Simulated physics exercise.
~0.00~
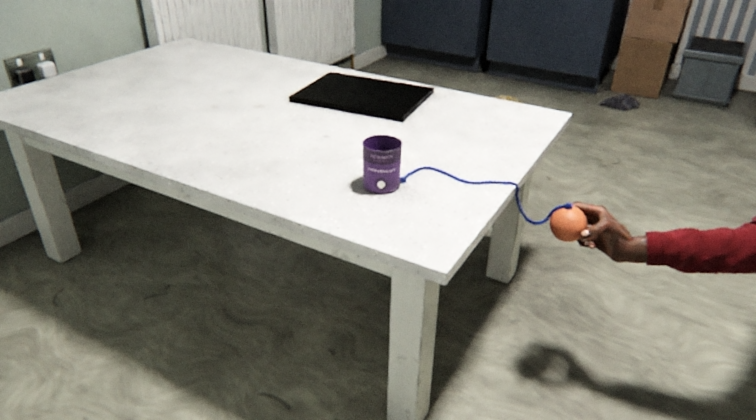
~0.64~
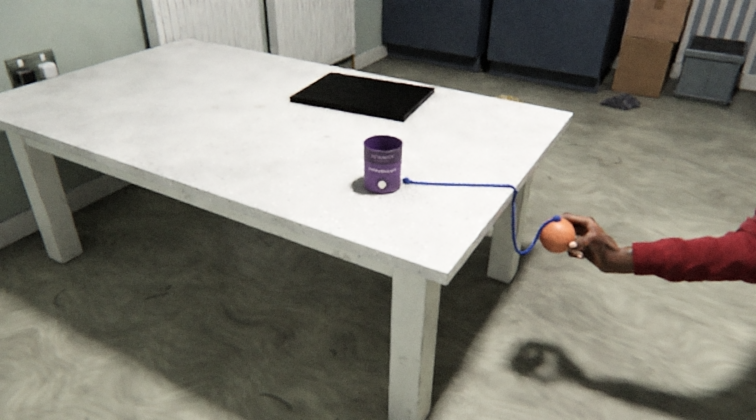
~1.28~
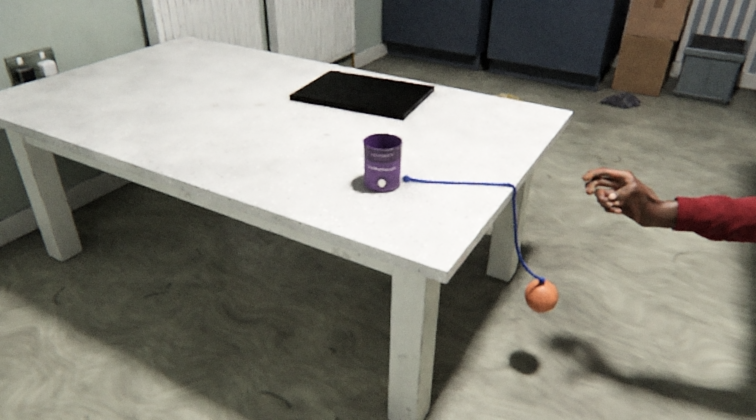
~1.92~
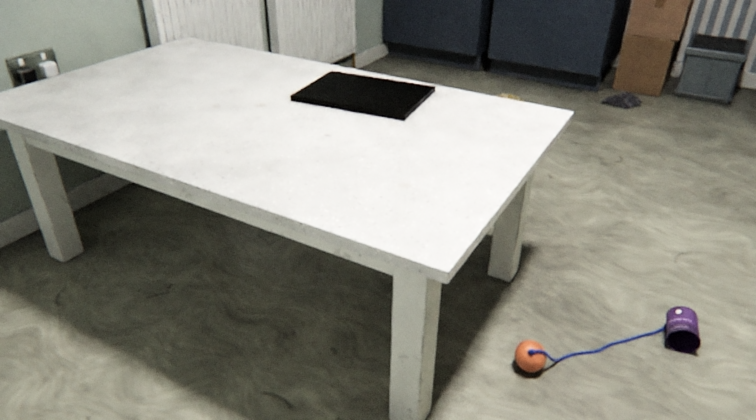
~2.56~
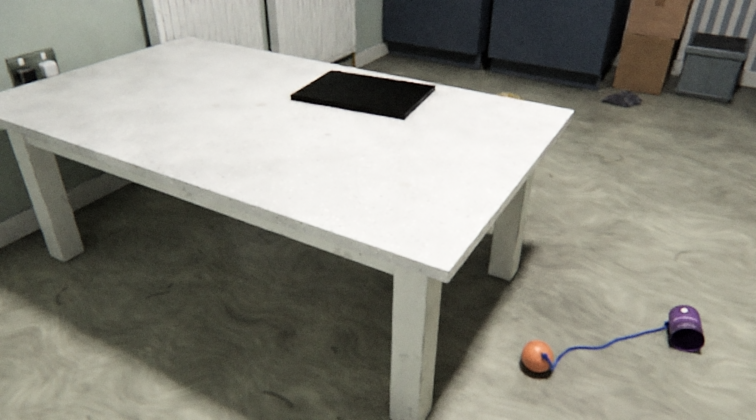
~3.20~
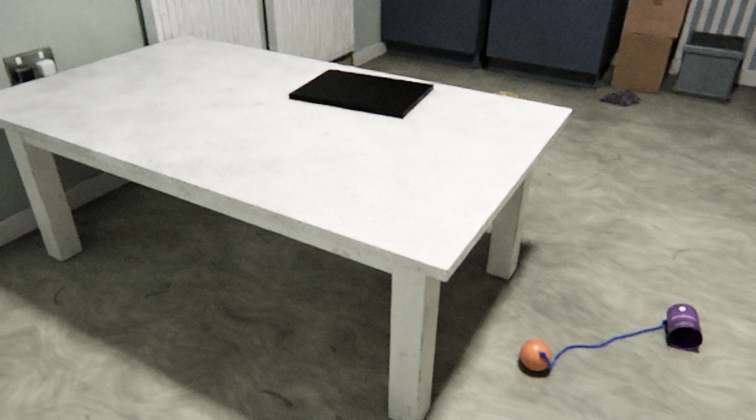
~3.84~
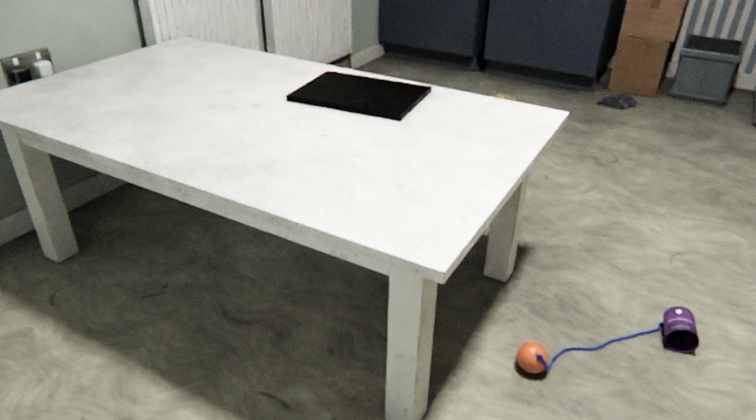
In a room with a grey, swirl-patterned floor, a slightly swaying camera looks down at a white table from one side. A black laptop lies closed towards the back of the tabletop, and a purple cup stands nearer the right edge, joined by a blue shoelace to an orange held by a hand in a red sleeve. The hand lowers the orange slightly to the left, then lets go and draws back as it drops beside the table. The cup is pulled over the edge to the floor. It ends on its side at the right, still tied to the orange near the table, while the laptop stays put.
